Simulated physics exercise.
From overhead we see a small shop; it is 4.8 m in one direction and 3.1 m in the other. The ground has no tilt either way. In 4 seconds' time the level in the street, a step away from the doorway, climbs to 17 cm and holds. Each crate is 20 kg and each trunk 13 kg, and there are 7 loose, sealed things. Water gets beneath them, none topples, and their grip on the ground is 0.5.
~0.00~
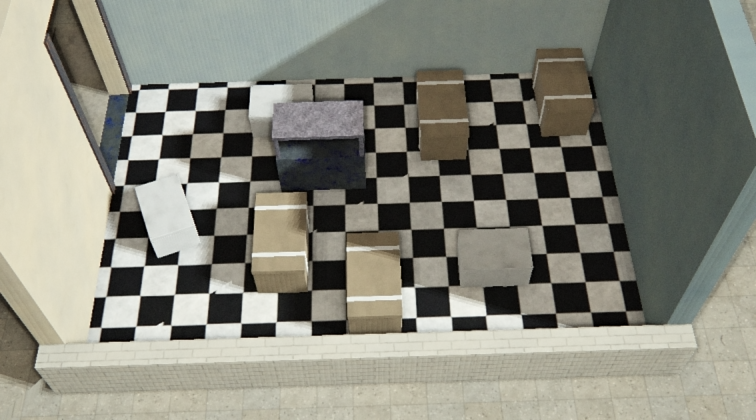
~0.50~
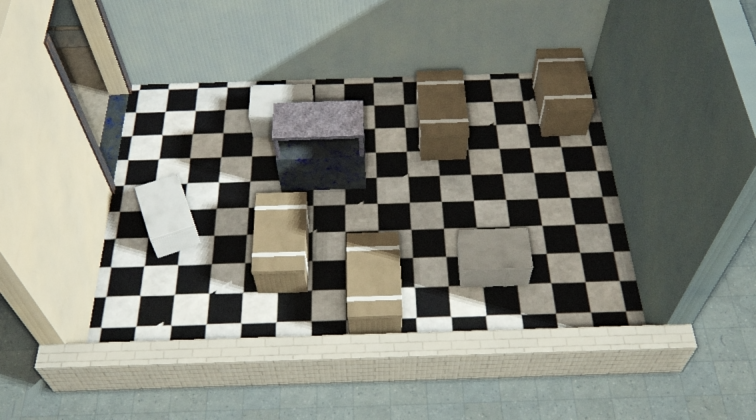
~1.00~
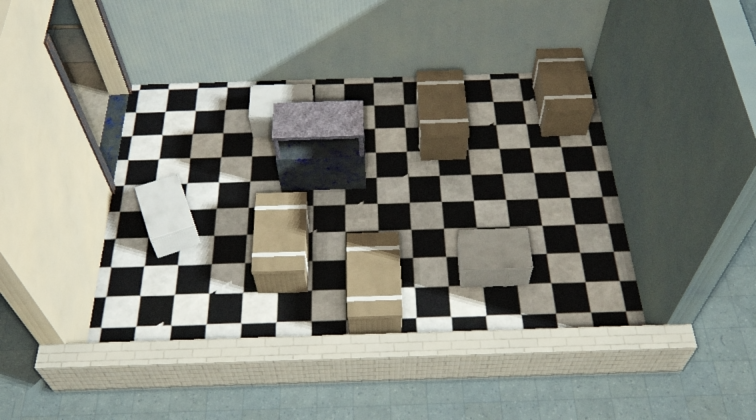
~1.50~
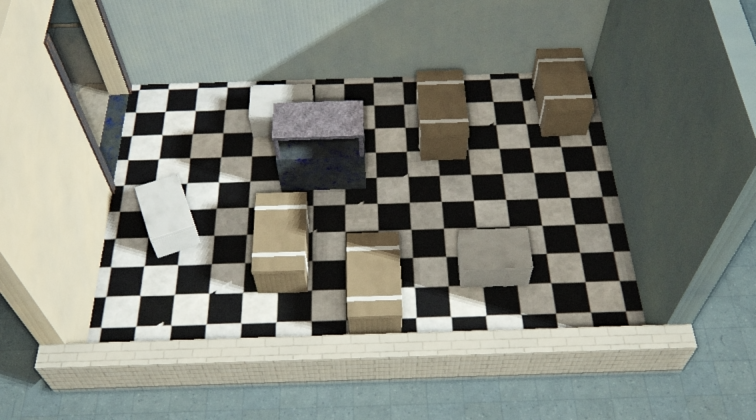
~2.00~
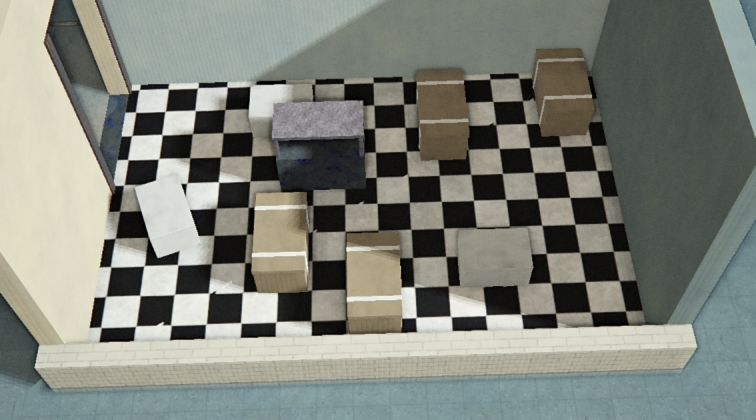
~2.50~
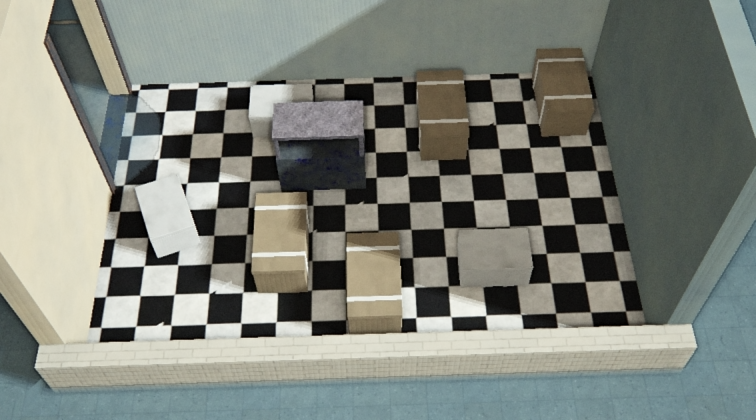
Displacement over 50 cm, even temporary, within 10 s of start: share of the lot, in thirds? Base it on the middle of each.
One to two in three.
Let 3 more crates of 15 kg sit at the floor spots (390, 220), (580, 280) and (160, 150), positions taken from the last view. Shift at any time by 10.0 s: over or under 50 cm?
One: Within it. Two: Within it. Three: Beyond it.
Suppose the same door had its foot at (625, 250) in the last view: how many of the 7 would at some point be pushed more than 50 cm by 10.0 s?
That gives 3 of them.
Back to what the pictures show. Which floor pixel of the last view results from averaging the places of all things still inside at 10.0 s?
About (427, 213).
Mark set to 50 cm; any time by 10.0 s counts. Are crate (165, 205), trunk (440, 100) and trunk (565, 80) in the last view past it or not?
In turn: Below the mark, above the mark, below the mark.
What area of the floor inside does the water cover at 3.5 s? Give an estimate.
Somewhere around 1.5 m2, roughly.
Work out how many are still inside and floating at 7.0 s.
Count: 0.
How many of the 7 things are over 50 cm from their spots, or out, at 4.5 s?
It comes to 0.
After 3.5 s 0 of 7 are over 50 cm from their spots; 0 afloat.
After 4.5 s 0 of 7 are over 50 cm from their spots; 0 afloat.
After 7.0 s 3 of 7 are over 50 cm from their spots; 0 afloat.
After 10.0 s 3 of 7 are over 50 cm from their spots, and 3 have been at some point; 4 afloat.
